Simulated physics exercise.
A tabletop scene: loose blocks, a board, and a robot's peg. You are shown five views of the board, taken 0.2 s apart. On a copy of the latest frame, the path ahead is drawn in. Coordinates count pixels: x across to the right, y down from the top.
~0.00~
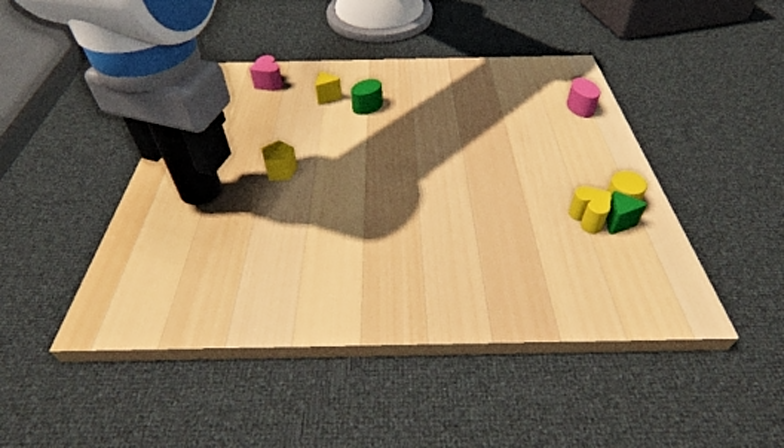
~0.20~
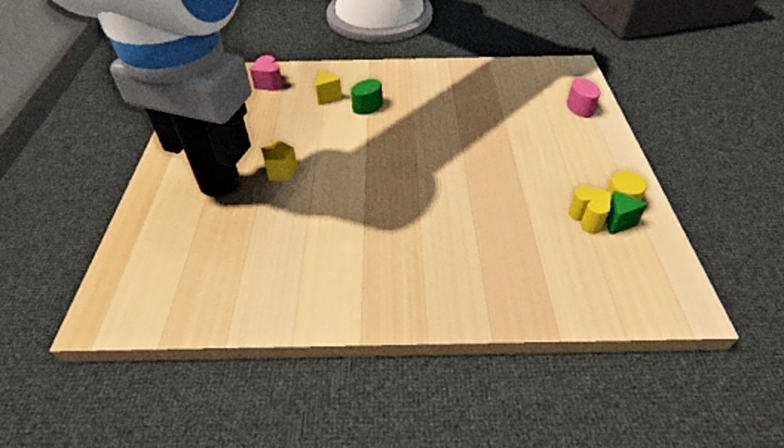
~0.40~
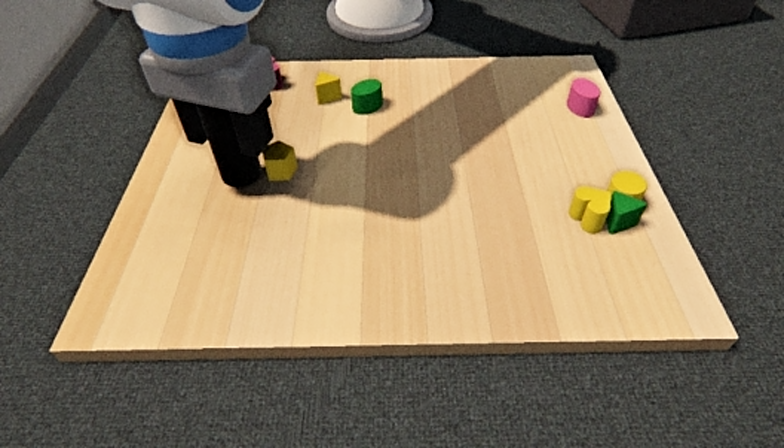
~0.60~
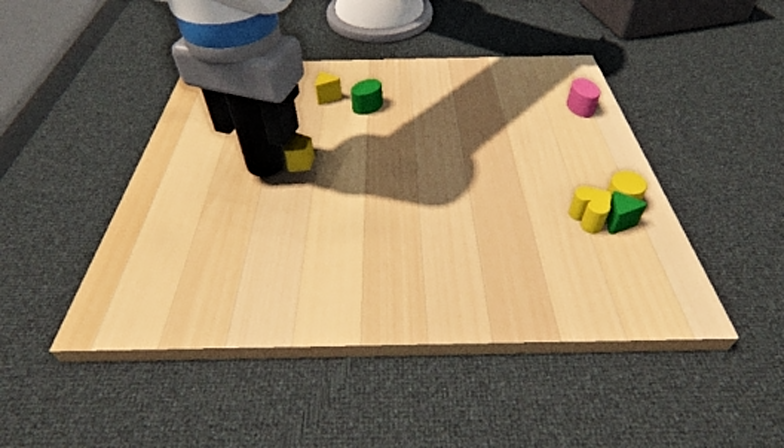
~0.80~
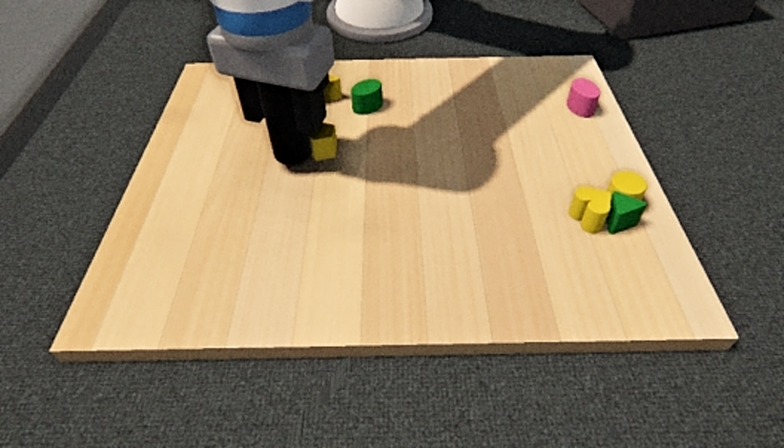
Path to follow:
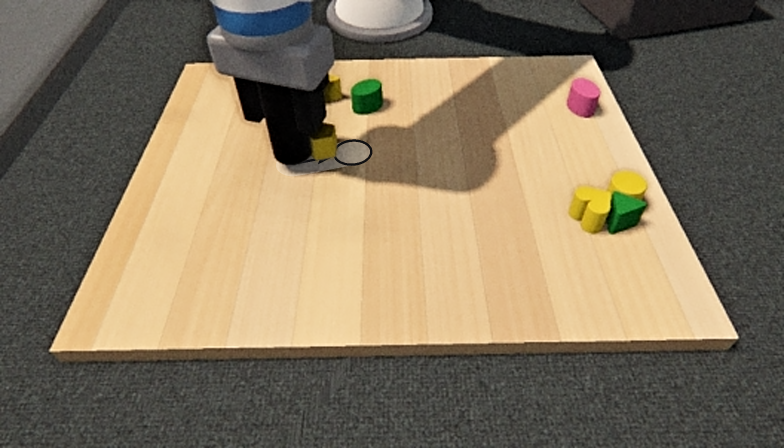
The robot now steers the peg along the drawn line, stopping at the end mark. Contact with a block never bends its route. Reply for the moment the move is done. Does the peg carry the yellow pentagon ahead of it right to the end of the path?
Yes, that is what happens.
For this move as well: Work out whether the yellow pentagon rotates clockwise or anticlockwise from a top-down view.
Top view: Counterclockwise.
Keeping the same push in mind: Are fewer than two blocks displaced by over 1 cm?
Yes
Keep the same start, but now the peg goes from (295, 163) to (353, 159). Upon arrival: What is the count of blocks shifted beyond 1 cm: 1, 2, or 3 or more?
It's going to be one.
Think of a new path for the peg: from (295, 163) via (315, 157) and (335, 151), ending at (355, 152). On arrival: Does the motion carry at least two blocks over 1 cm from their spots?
Answer: No.
The drawn path runs straight from (295, 163) to (353, 152).
On the path given first. Halfway along, peg (323, 147); yellow pentagon (346, 122), turned 25° anticlockwise.
At the end, peg (352, 142); yellow pentagon (369, 114), turned 40° anticlockwise; green oval not moved.
